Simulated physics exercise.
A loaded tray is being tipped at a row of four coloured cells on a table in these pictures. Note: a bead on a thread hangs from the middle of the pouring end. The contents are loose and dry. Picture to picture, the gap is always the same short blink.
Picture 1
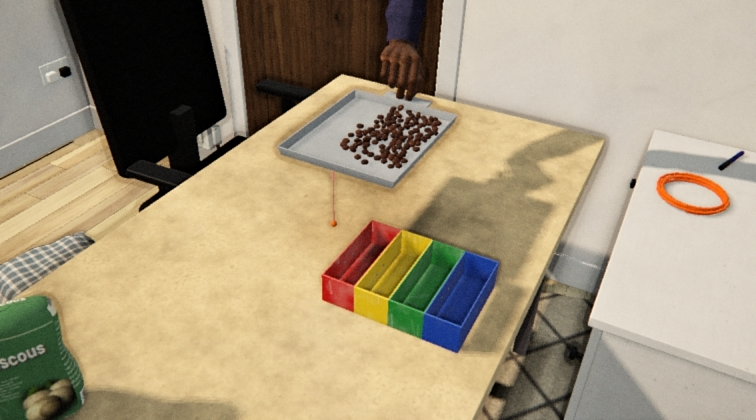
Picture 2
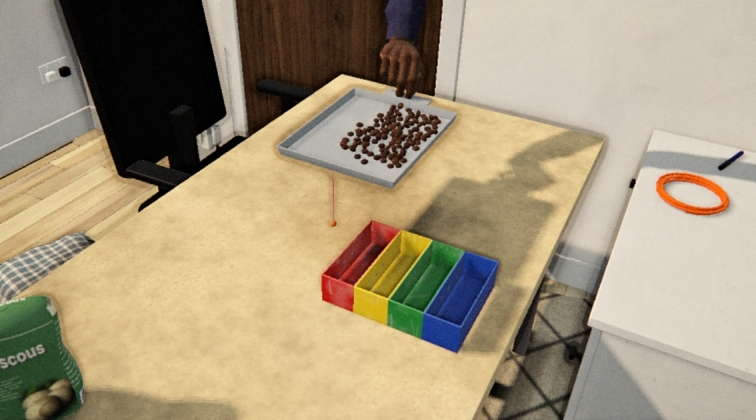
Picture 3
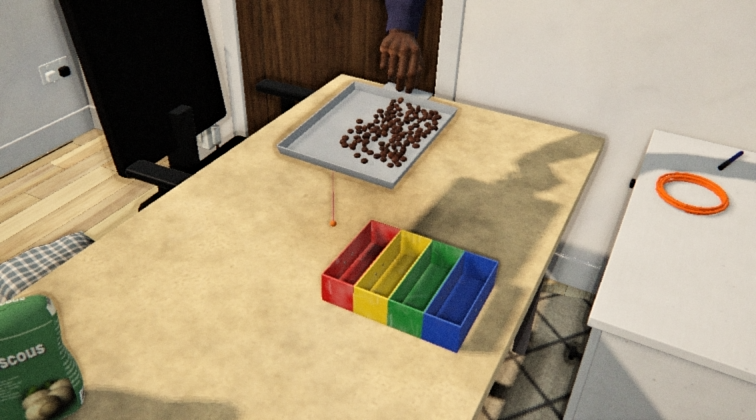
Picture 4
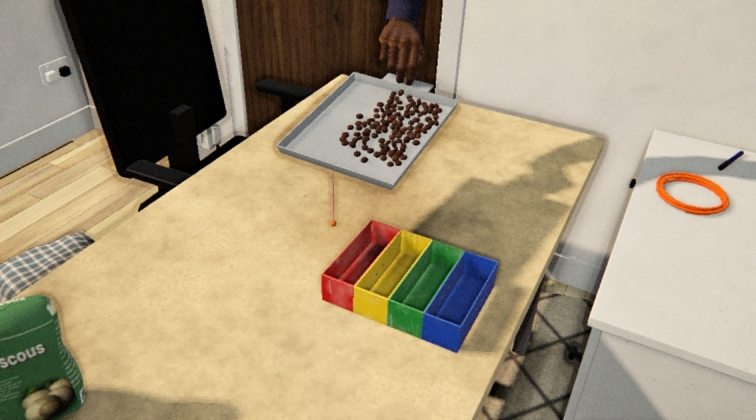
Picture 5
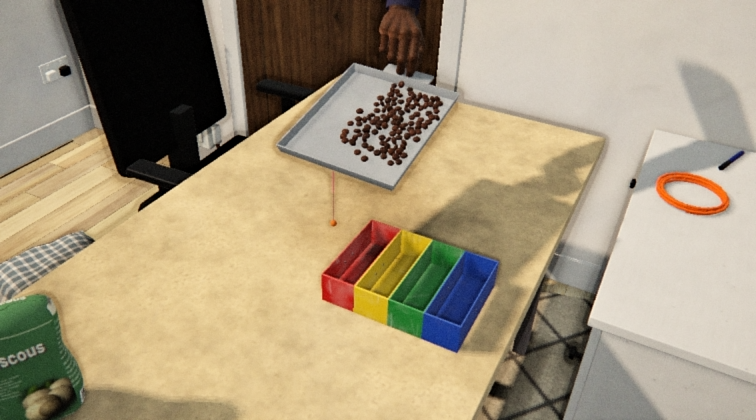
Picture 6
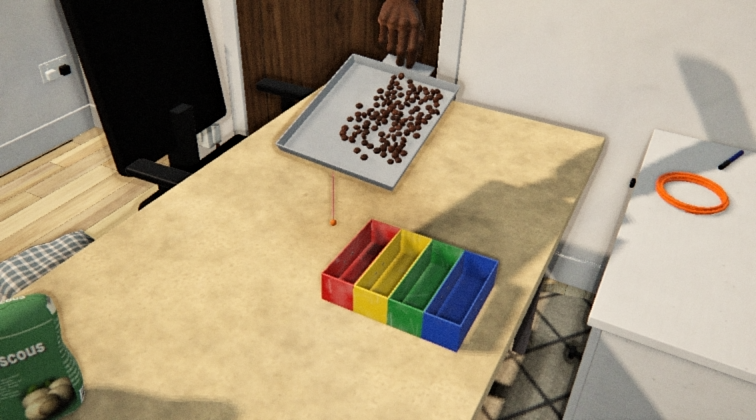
A gray tray of brown chocolate drops tilts gradually toward four coloured cells on a table.
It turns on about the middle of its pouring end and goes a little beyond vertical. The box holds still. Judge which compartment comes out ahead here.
I would say the red compartment.
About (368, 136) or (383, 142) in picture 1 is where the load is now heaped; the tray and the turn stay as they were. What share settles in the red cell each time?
That would be 50 per cent, and then 50 per cent.
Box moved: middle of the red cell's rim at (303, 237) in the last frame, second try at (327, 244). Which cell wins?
Try one: The cell in green; try two: The yellow cell.
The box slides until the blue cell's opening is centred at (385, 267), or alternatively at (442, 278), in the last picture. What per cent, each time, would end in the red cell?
About 0 per cent, then about 30 per cent.
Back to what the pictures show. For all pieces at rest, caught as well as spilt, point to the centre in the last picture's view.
(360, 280).
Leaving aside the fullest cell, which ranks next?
The yellow one.
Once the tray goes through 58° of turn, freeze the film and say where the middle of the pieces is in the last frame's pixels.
The middle of the load sits near (368, 170).
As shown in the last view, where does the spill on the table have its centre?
Estimated middle: Around (304, 279).
Soon after the last picture, tray tipped steeply; nearly all on the tray; a small part falling or outside the box.
A little later, tray tipped right over; about a quarter on the tray; about a third in the red cell; about a quarter in the yellow cell; a small part falling or outside the box.
Later still, tray tipped past a quarter turn; about half in the red cell; about a quarter in the yellow cell; about a quarter falling or outside the box.
At rest, tray tipped past a quarter turn; about half in the red cell; about a quarter in the yellow cell; none in the blue cell; none in the green cell; about a quarter outside the box.
